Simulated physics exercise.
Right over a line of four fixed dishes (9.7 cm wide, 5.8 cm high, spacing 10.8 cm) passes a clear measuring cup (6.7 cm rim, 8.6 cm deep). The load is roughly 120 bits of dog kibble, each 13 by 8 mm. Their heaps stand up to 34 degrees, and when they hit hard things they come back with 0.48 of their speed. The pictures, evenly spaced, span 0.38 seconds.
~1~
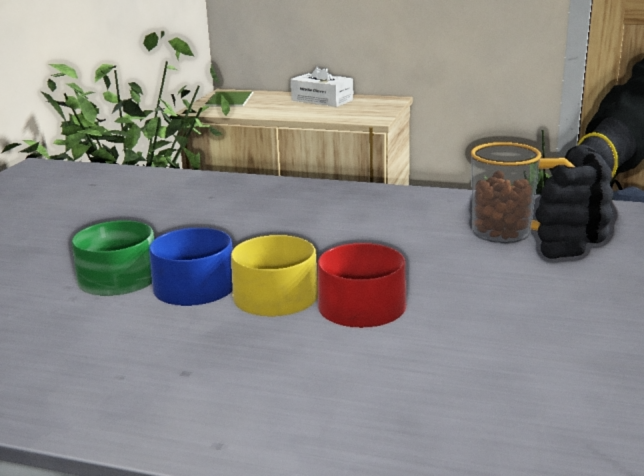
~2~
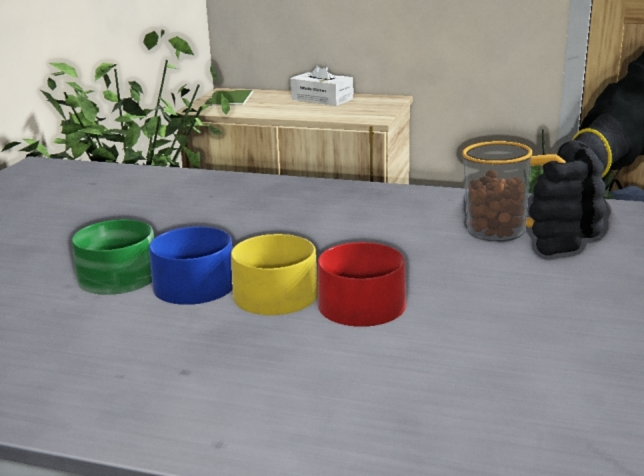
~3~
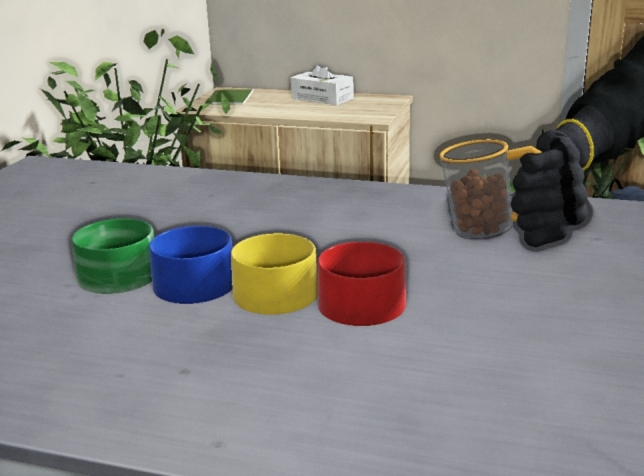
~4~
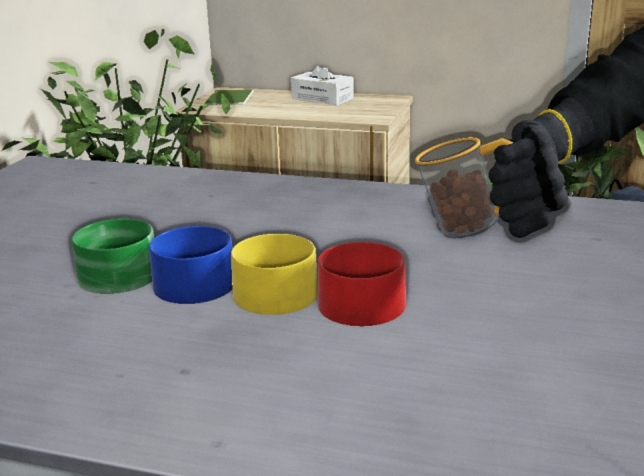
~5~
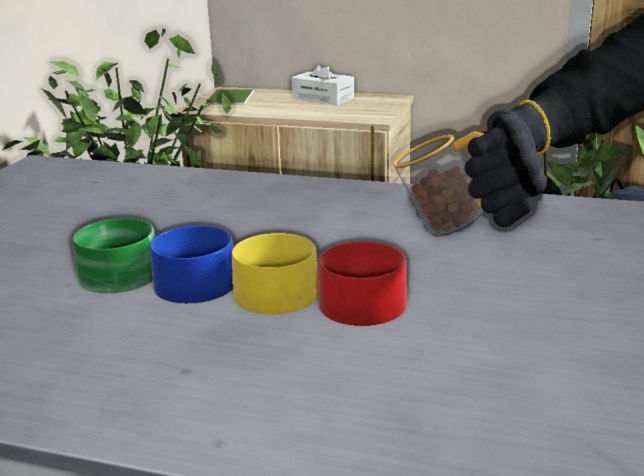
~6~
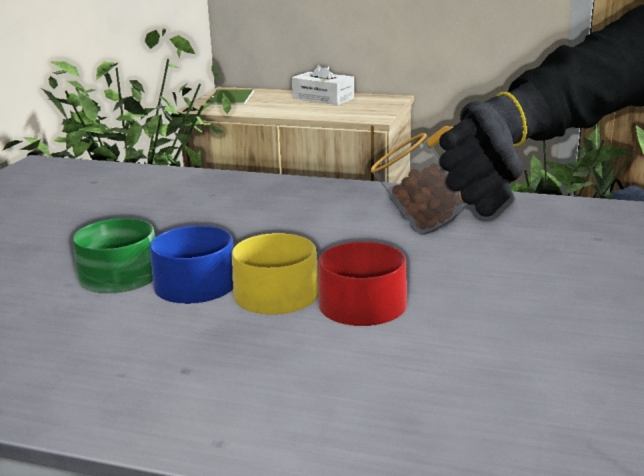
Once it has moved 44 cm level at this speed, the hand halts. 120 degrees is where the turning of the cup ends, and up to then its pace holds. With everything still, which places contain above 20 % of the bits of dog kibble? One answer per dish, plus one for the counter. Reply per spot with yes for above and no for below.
Red dish: No, below. Blue dish: Yes, above. Green dish: Yes, above. Yellow dish: No, below. Counter: No, below.
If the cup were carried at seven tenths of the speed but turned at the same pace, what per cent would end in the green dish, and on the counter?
The shares would then be green 0 and counter 10.
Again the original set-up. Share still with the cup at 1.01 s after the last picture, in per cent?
About 30 per cent.
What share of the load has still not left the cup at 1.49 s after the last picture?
Around 0 in a hundred.
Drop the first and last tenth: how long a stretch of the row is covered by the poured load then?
It spans about 14 centimetres along the dishes.
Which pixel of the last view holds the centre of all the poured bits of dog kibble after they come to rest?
Centre at rest: Approx. (173, 272) px.
Then, 0.61 s after the last picture, tilt 100 degrees; cup holds 100 %.
Then, 1.01 s after the last picture, tilt 120 degrees; cup holds 30 %, blue 60 %.
Then, 1.49 s after the last picture, tilt 120 degrees; cup holds 0 %, blue 50 %, green 40 %.
In the end, red 0 %, blue 50 %, green 40 %, yellow 0 %, counter 5 %.
